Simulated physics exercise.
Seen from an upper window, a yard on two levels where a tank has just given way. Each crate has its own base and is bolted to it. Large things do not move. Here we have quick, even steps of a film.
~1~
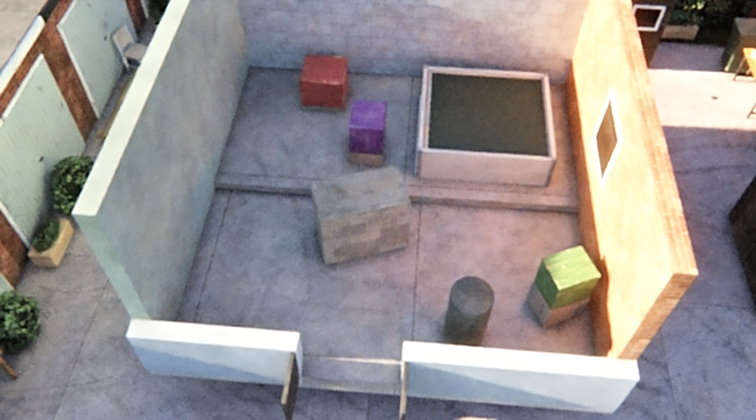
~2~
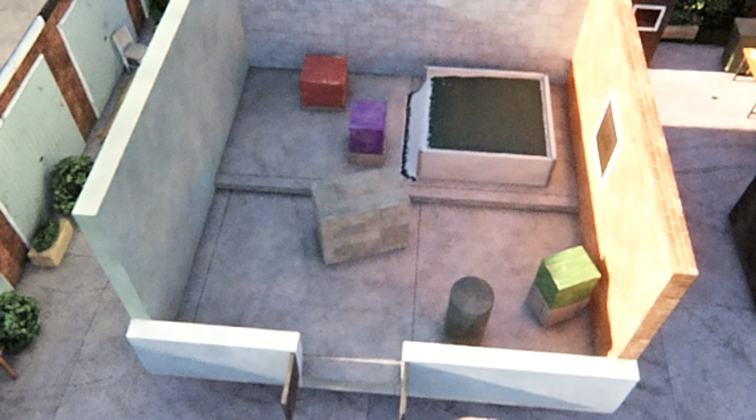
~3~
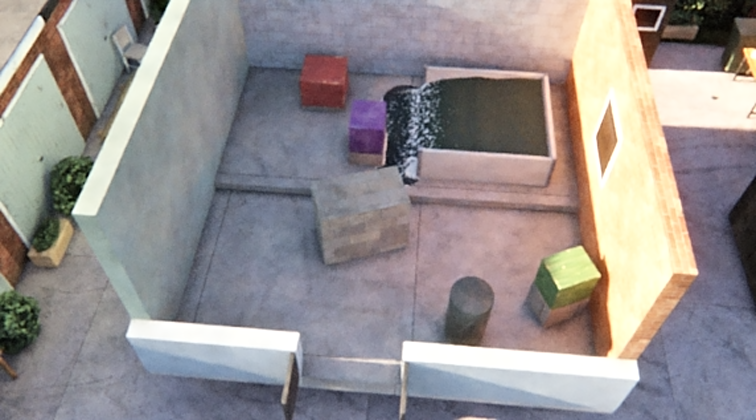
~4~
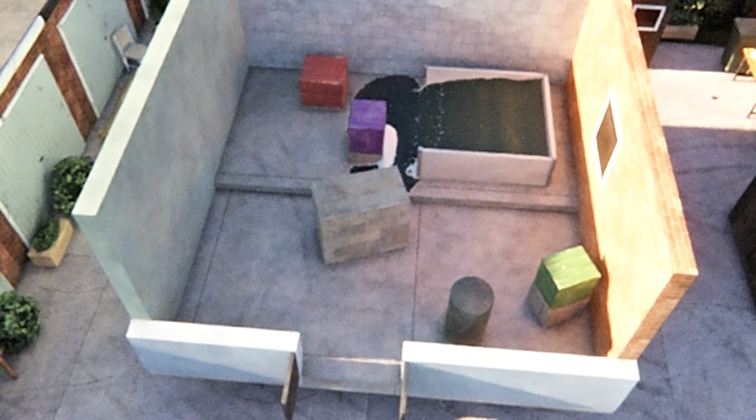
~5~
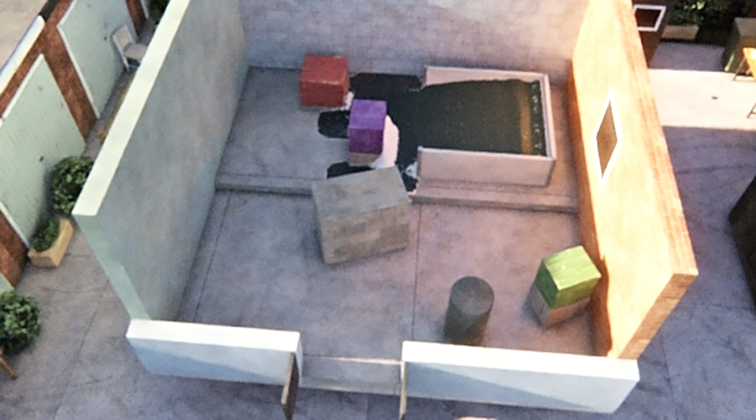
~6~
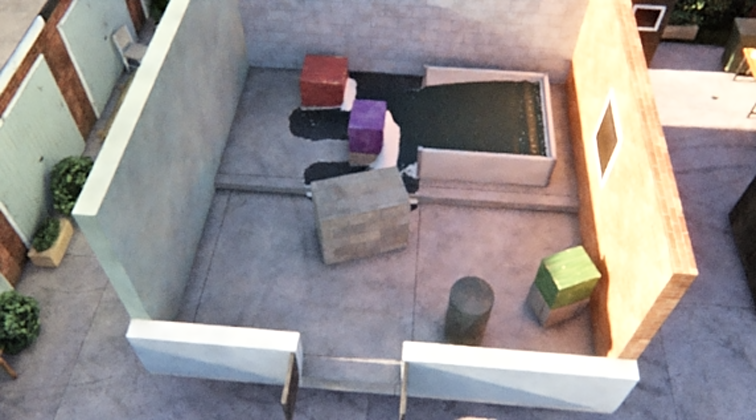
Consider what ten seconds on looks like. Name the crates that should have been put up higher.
In order: The green crate remains clear of the water all along; the purple crate doesn't remain clear of the water all along; the red crate doesn't remain clear of the water all along.
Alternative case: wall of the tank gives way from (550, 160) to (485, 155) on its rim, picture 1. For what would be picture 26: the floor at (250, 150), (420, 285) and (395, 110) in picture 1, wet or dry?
Point by point: Unwetted, drenched, unwetted.
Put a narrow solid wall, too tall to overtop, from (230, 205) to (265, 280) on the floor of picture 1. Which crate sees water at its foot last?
It's the green crate.
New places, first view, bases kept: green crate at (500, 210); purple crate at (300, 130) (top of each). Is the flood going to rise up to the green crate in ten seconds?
The green crate simply stays high and dry.
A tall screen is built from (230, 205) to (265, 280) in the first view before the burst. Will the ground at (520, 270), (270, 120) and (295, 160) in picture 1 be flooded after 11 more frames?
One after the other: Not flooded, covered, wet.
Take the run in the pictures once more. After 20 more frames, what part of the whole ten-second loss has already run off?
My figure: 0 percent.
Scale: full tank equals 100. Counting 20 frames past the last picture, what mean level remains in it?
I make it 22 per cent.
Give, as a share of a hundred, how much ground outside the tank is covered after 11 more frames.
About 45 per cent.
A moment on, water covers 30 % of the floor; the green crate not reached, the purple crate water round its plinth, the red crate water round its plinth.
Next, water covers 45 % of the floor; the green crate not reached, the purple crate water round its plinth, the red crate water round its plinth.
Then, water covers 65 % of the floor; the green crate water round its plinth, the purple crate water round its plinth, the red crate water round its plinth.
Later, water covers 90 % of the floor; the green crate water round its plinth, the purple crate water round its plinth, the red crate water round its plinth.
In the end, water covers 95 % of the floor; the green crate stayed above the water, the purple crate was topped, the red crate was topped.
